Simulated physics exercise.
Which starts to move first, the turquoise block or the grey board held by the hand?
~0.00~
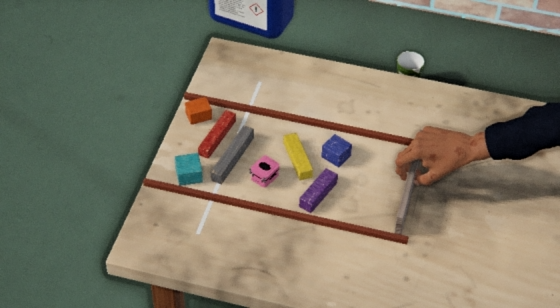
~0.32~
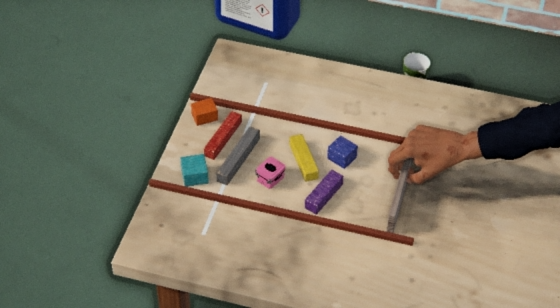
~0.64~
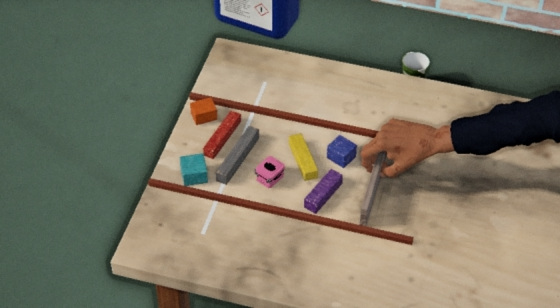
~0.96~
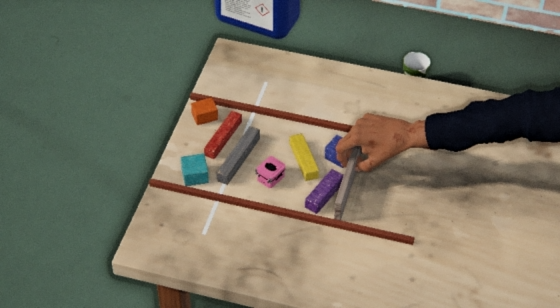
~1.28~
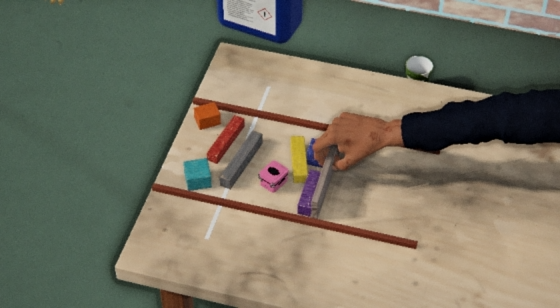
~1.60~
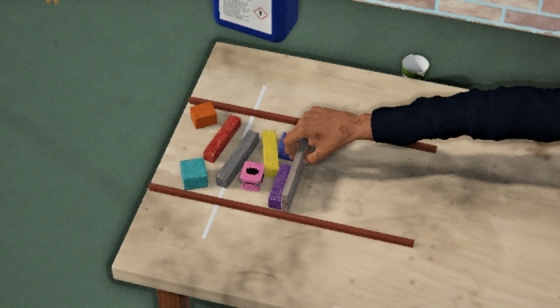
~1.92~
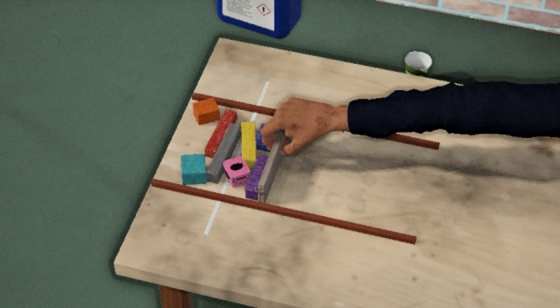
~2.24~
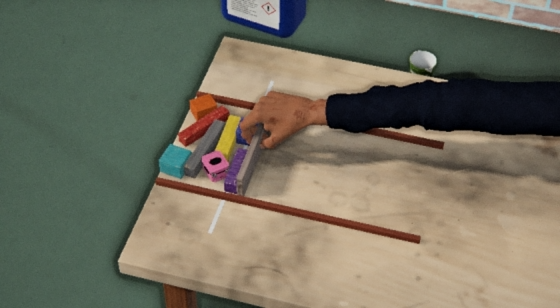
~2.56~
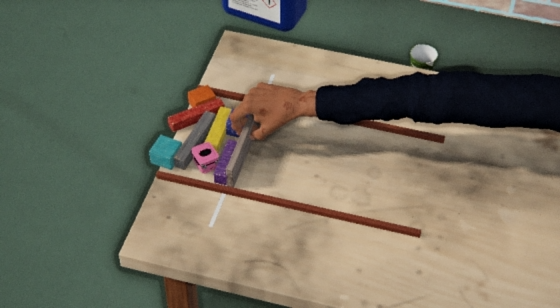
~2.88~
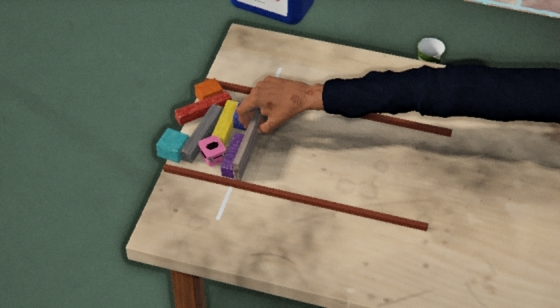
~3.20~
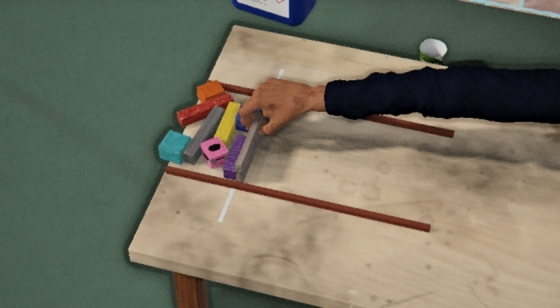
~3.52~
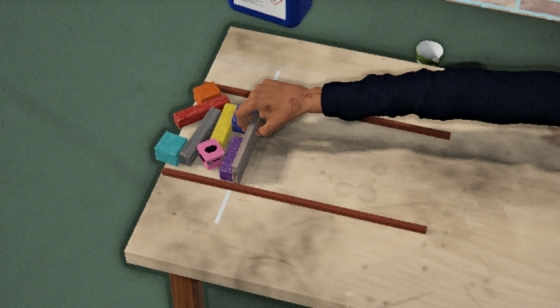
The grey board starts to move first, sliding left from early on. The turquoise block stays put until the bunched pieces are pushed up toward the left edge.
